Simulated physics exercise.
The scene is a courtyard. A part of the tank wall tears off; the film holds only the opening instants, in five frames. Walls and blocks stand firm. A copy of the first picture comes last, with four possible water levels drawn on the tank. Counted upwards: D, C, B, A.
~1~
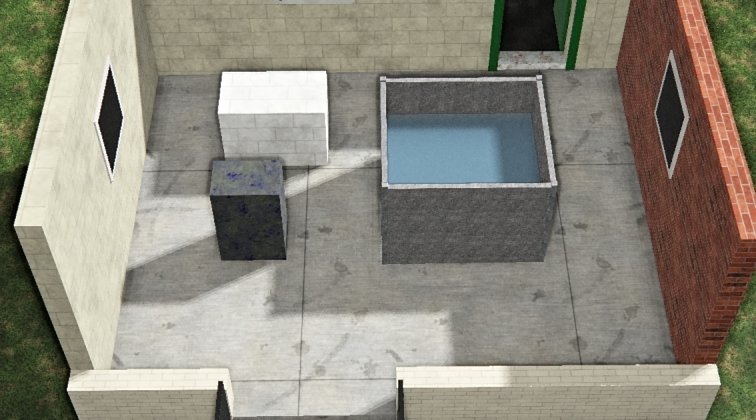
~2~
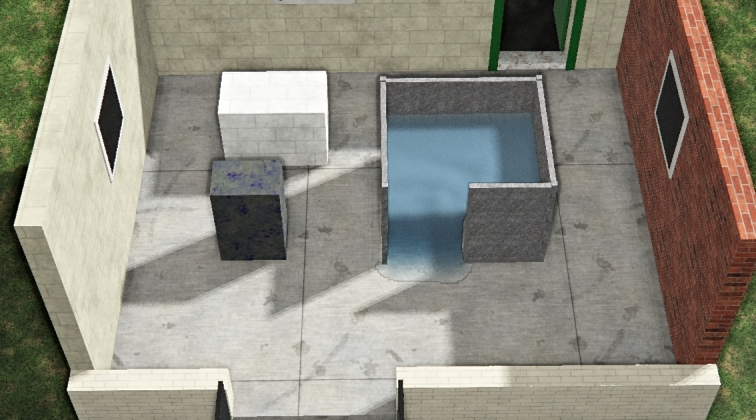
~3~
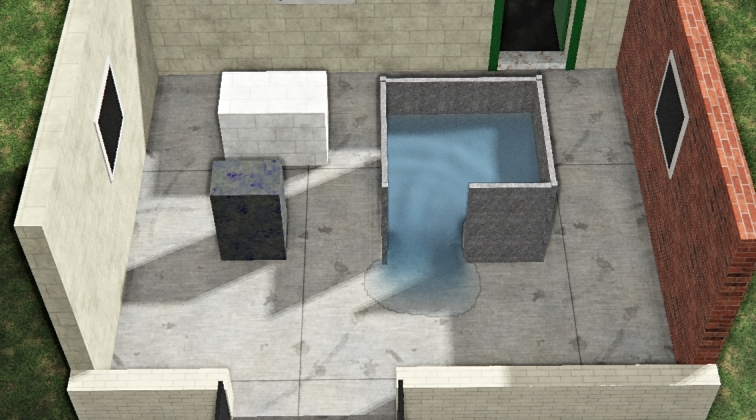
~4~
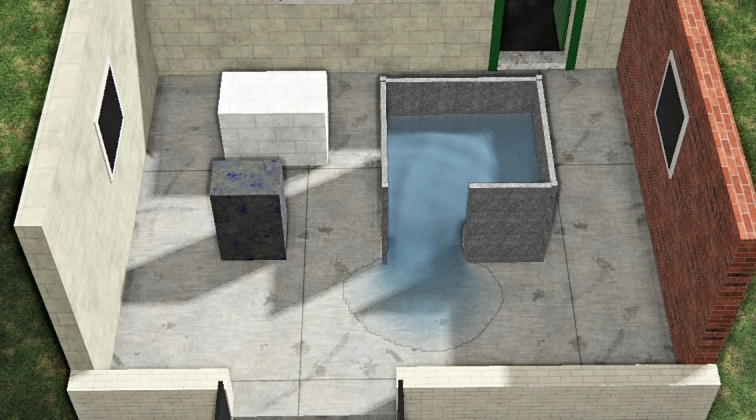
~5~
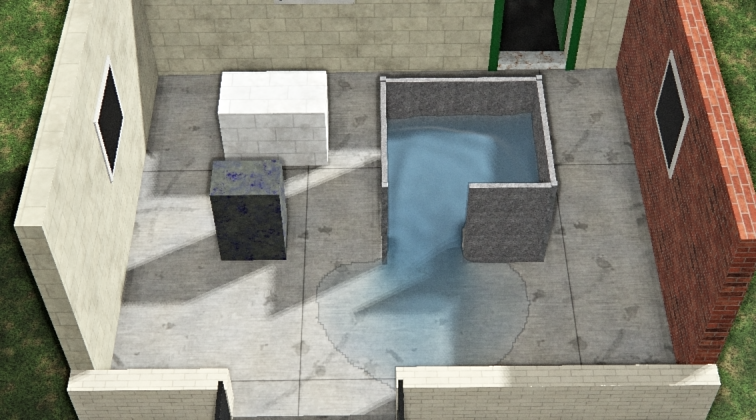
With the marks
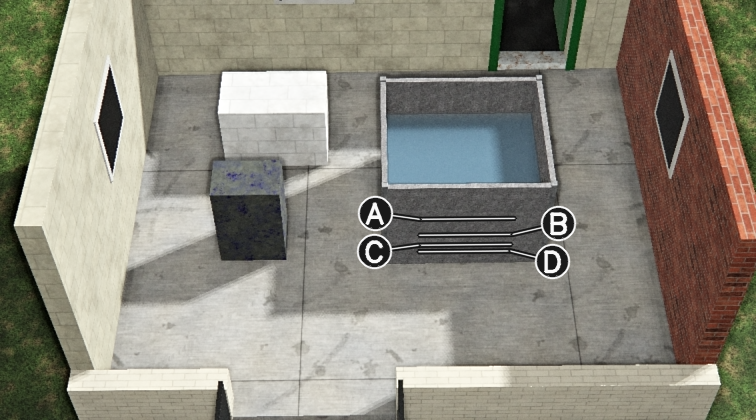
In this clip, a gray stone tank of water stands in a walled courtyard beside a white block and a dark block; the left part of its front wall disappears, and water pours out, spreading across the concrete in a widening pool.
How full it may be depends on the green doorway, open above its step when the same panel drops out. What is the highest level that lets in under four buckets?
Choose A.
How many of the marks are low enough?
All four.
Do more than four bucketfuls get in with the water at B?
No.
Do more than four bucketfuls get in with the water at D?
No, that is safe.
On the marked copy, A at (467, 218); B at (465, 234); C at (465, 244); D at (464, 251); from the bottom up D, C, B, A.
Choosing A, a bucket or two gets in.
Choosing B, nothing gets over.
Choosing C, nothing gets over.
Choosing D, nothing gets over.
